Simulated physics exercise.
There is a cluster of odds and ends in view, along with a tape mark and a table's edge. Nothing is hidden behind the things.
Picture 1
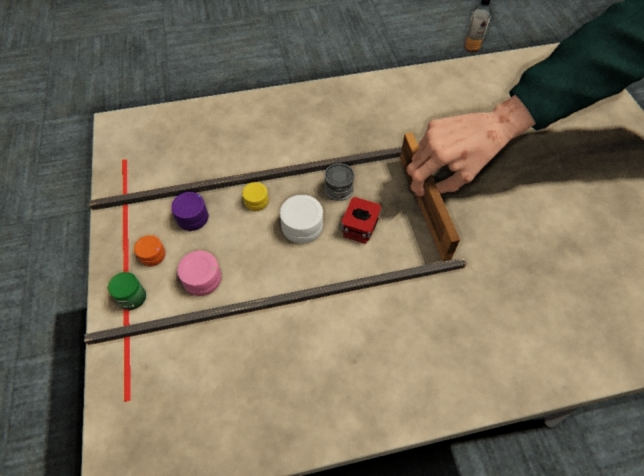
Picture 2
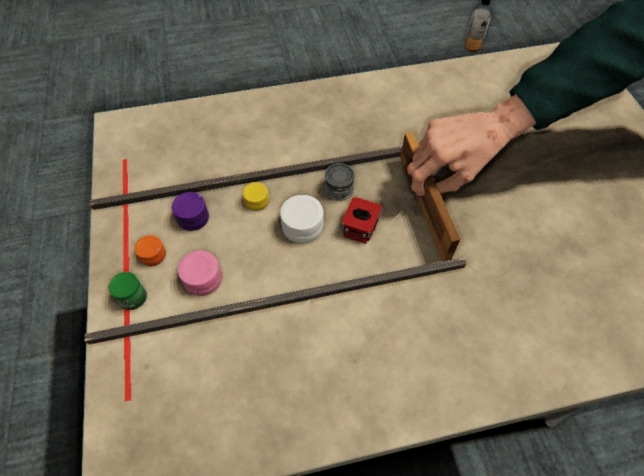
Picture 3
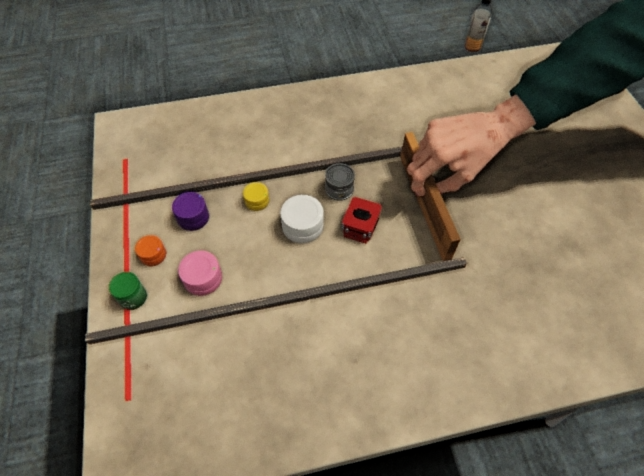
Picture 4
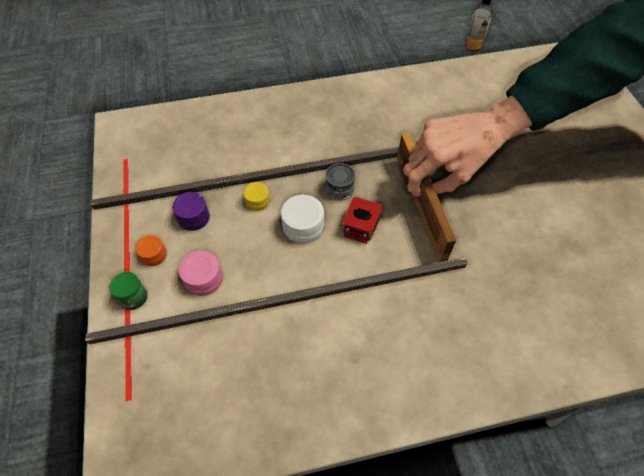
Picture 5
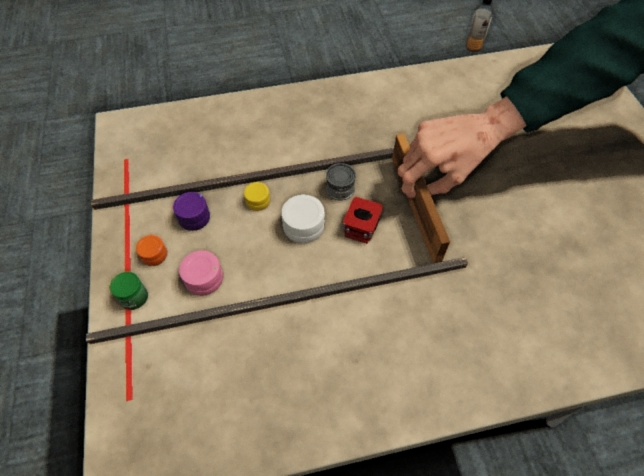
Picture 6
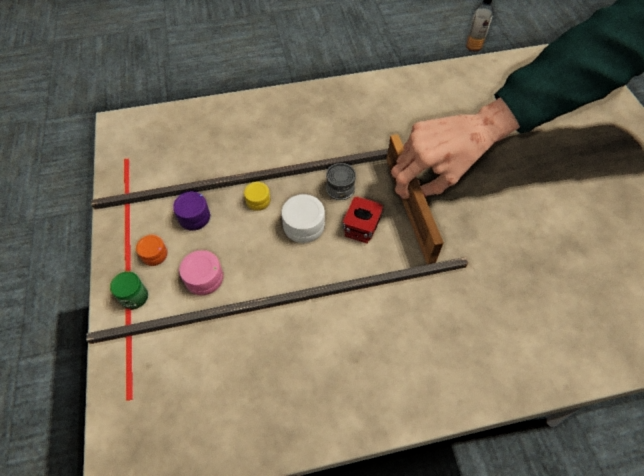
A hand sliding a wooden board slightly left between two rails, towards a red case and scattered colourful lids that stay still.
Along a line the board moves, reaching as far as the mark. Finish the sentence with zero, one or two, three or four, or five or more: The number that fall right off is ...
The number that fall right off is five or more.
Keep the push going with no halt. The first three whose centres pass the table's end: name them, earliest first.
The green tub, the orange lid, then the purple lid.
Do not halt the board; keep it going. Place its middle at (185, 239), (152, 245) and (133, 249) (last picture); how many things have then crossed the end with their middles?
Counts per position: 0 / 3 / 4.
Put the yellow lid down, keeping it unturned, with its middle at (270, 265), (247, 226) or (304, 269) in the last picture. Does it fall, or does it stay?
Result for the yellow lid, in order - saved; not saved; saved.
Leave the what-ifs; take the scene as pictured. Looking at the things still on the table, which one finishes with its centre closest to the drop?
It's the white lid.
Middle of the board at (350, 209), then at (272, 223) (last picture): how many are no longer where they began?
Tally: 3; 4.
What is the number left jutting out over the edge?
1.
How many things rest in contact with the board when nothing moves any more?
Looks like 2 of them, all told.
Soon after, none off yet; green tub at rest near (130, 291); orange lid at rest near (152, 250); purple lid at rest near (192, 211).
After that, none off yet; green tub at rest near (130, 291); orange lid at rest near (152, 250); purple lid displaced a little near (177, 214).
And then, none off yet; green tub displaced about its own width near (92, 301); orange lid displaced well along near (105, 255); purple lid displaced well along near (110, 223).
In the end, the number that fall off is five or more; gone, yellow lid, pink lid, purple lid, orange lid and green tub.
